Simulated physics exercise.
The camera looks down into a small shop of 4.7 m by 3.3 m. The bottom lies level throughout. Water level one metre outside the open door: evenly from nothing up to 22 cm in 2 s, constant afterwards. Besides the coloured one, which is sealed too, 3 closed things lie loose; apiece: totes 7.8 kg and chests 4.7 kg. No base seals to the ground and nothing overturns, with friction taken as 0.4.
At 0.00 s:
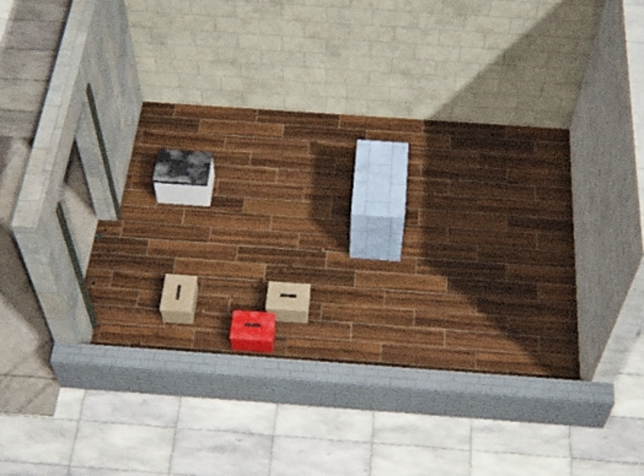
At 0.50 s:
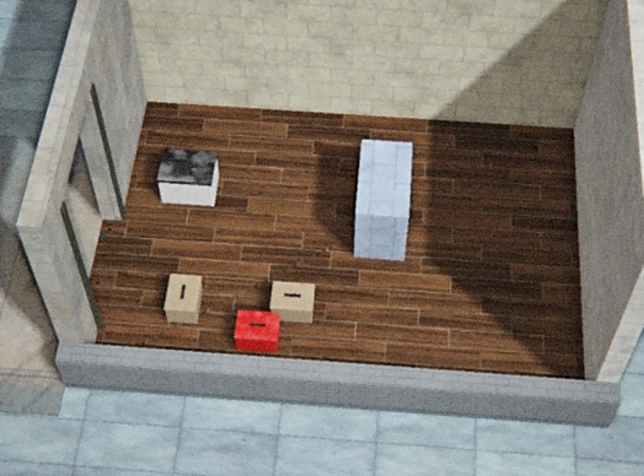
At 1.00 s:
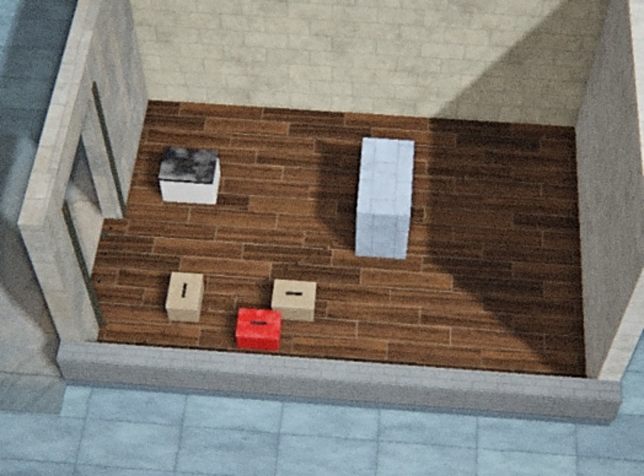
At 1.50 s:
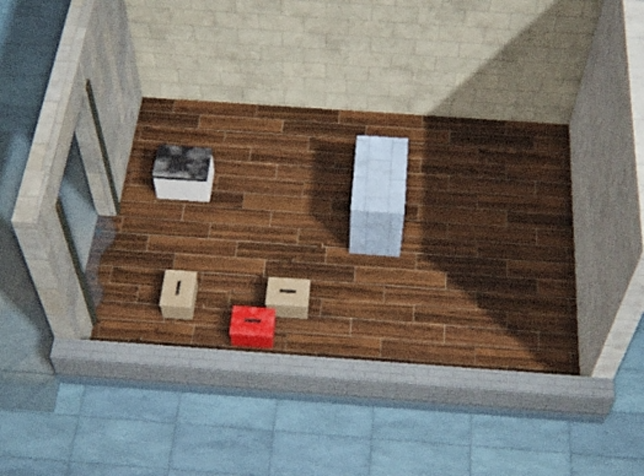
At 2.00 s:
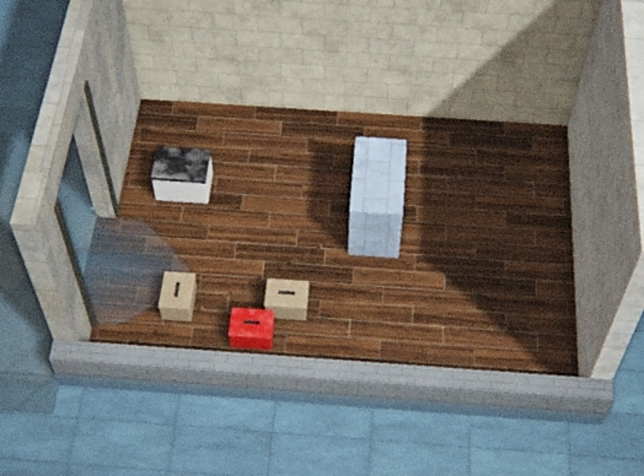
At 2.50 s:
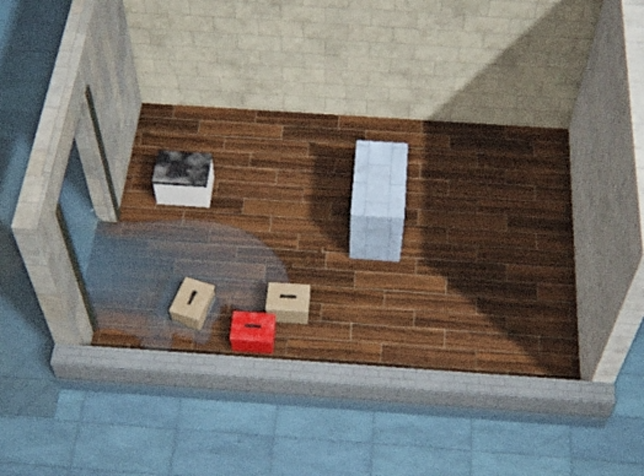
Water spreads across the shop floor from the left doorway and turns one tan box.
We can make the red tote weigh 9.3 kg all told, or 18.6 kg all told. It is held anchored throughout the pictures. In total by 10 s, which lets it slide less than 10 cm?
I would say both masses fall short.
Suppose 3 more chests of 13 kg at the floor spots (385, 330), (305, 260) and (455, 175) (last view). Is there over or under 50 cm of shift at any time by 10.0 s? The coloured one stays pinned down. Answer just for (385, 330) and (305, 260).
First one: Beyond the limit; second one: Beyond the limit.
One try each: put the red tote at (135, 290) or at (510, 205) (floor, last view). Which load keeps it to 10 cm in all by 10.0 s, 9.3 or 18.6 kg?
In that order: No load works; no load works.
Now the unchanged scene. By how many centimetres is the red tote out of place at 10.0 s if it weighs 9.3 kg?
Shift: About 300 cm.
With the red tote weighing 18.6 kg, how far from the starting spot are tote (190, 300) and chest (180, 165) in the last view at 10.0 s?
Respectively 250 and 40 centimetres.
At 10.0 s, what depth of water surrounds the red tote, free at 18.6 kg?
Close to 10 cm deep.
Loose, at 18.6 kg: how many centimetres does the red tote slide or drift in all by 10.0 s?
Roughly 140 centimetres.
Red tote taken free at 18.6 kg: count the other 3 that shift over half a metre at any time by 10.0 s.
Total: 2.
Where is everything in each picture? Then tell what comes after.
The red tote at (253, 326), on the bottom; 0.0 m2 under water; 0 of 4 have shifted, in the first frame.
The red tote at (257, 325), on the bottom; water covers 0.0 m2; 0 of 4 have shifted, in the second frame.
The red tote at (259, 324), on the bottom; water covers 0.0 m2; 0 of 4 have shifted, in the third frame.
The red tote at (253, 321), on the bottom; water covers 0.0 m2; 0 of 4 have shifted, in the fourth frame.
The red tote at (251, 323), on the bottom; water covers 0.7 m2; 0 of 4 have shifted, in the fifth frame.
The red tote at (253, 327), on the bottom; water covers 1.8 m2; 1 of 4 have shifted, in the sixth frame.
After 3.5 s the red tote would be 34 cm from its start with 9.3 kg and 10 cm from its start with 18.6 kg; 5 cm of water round it then.
After 4.5 s the red tote would be 131 cm from its start with 9.3 kg and 31 cm from its start with 18.6 kg; 8 cm of water round it then.
After 7.0 s the red tote would be 276 cm from its start with 9.3 kg and 74 cm from its start with 18.6 kg; 8 cm of water round it then.
After 10.0 s the red tote would be 283 cm from its start with 9.3 kg and 126 cm from its start with 18.6 kg; 10 cm of water round it then.
